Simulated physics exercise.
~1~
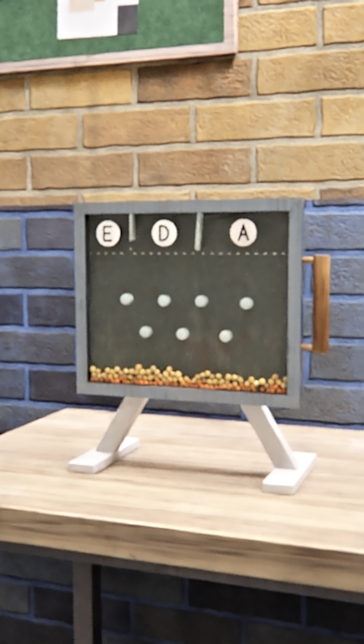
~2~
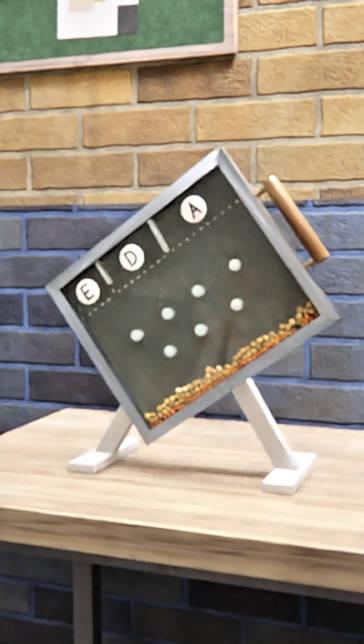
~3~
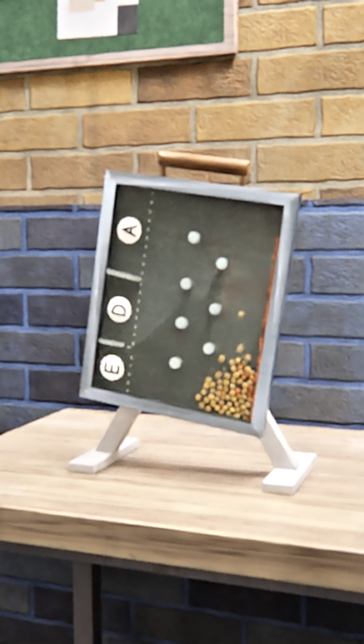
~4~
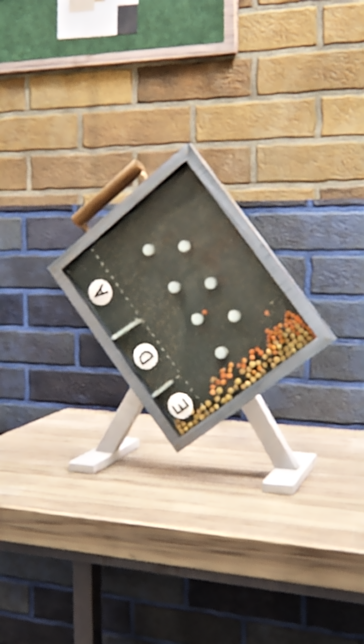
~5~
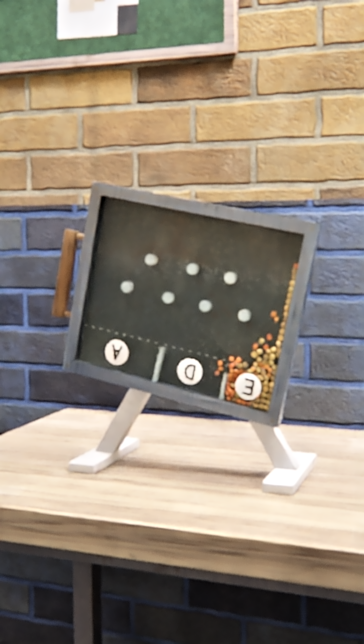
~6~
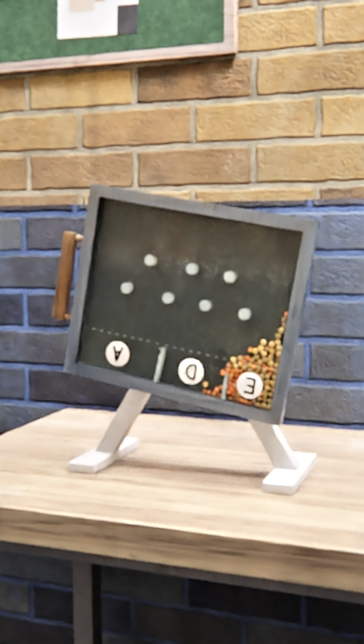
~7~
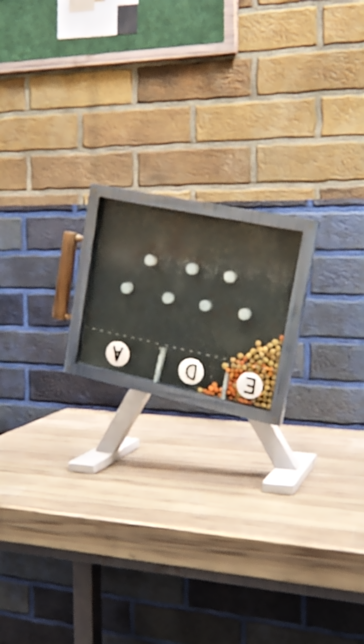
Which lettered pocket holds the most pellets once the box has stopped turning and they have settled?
The pocket marked E holds the most, with the heap resting in the lower right corner of the box.
